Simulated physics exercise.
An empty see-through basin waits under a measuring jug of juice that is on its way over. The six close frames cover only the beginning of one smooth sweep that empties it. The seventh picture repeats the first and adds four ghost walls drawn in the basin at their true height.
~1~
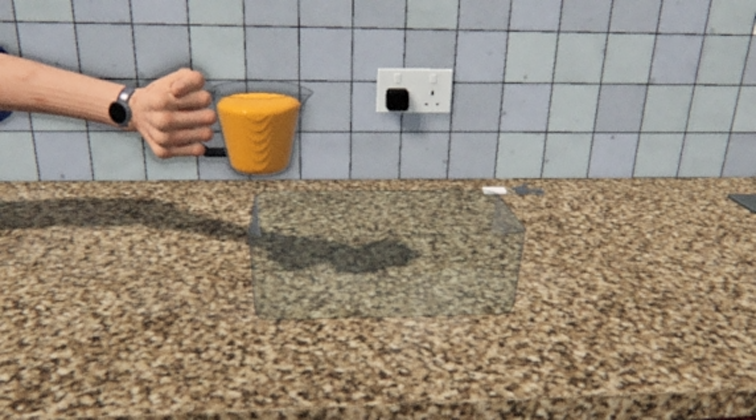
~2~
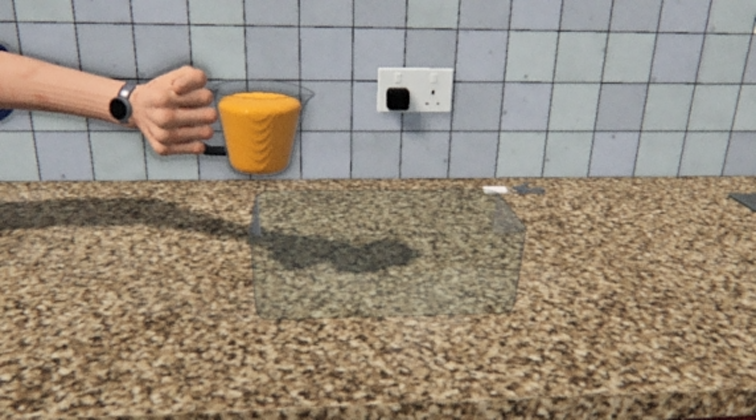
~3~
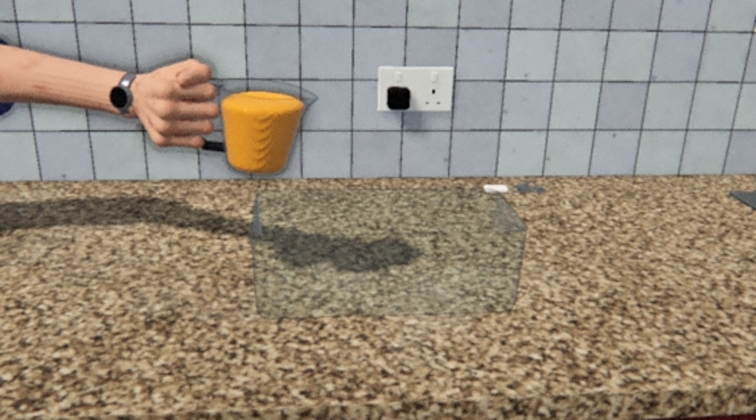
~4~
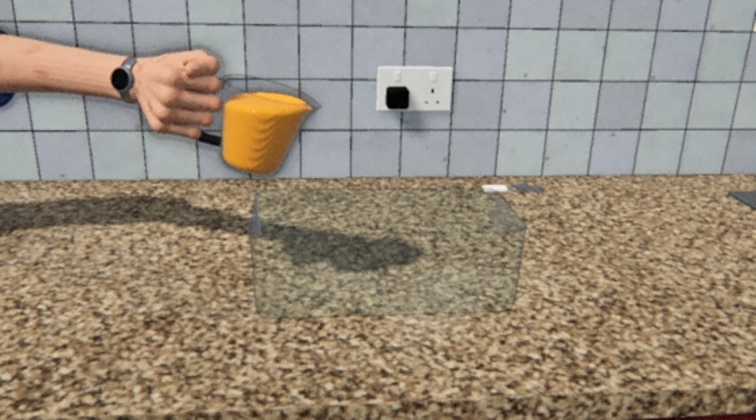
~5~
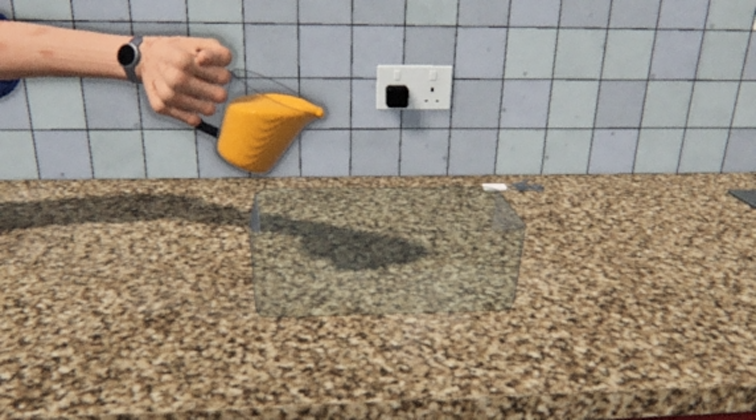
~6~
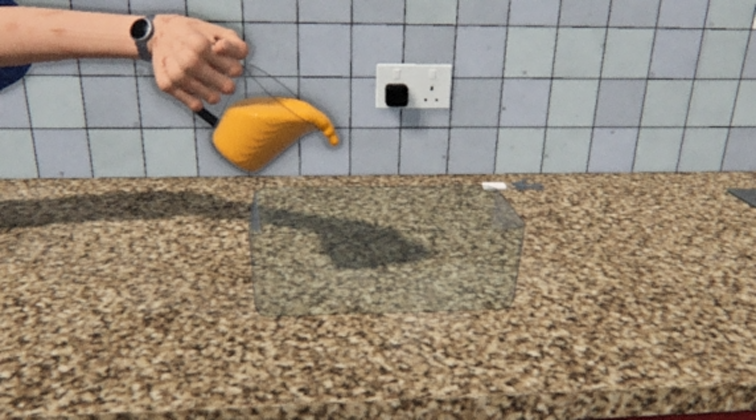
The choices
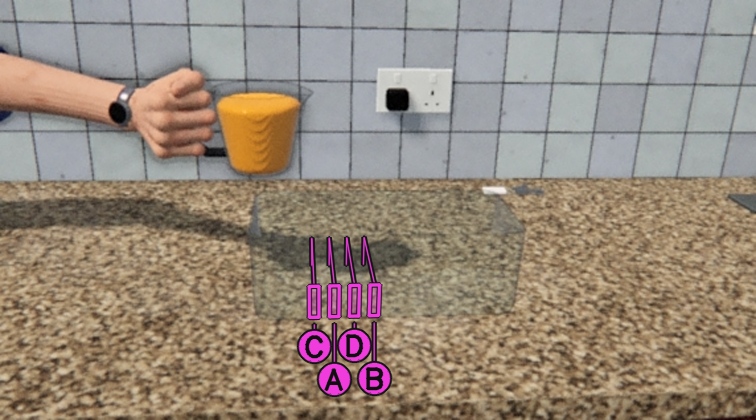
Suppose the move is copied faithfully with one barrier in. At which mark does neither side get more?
Best: D.
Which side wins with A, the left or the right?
More ends on the right.
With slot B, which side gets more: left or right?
More ends on the left.
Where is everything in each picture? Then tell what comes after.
The first picture shows upright, lip at (312, 92); basin from (255, 317) to (513, 310); nothing has left yet.
The second picture shows upright, lip at (313, 93); nothing has left yet.
The third picture shows tipped about 7°, lip at (317, 98); nothing has left yet.
The fourth picture shows tipped about 15°, lip at (320, 106); nothing has left yet.
The fifth picture shows tipped about 26°, lip at (323, 116); juice is over the lip, down to (323, 116).
The sixth picture shows tipped about 39°, lip at (323, 129); juice is over the lip, down to (333, 141).
On the marked copy, A at (334, 323); B at (374, 322); C at (314, 324); D at (354, 323).
If A is chosen, about 22 % ends left of the wall and 78 % right of it.
If B is chosen, about 79 % ends left of the wall and 19 % right of it.
If C is chosen, about 7 % ends left of the wall and 92 % right of it.
If D is chosen, about 50 % ends left of the wall and 50 % right of it.
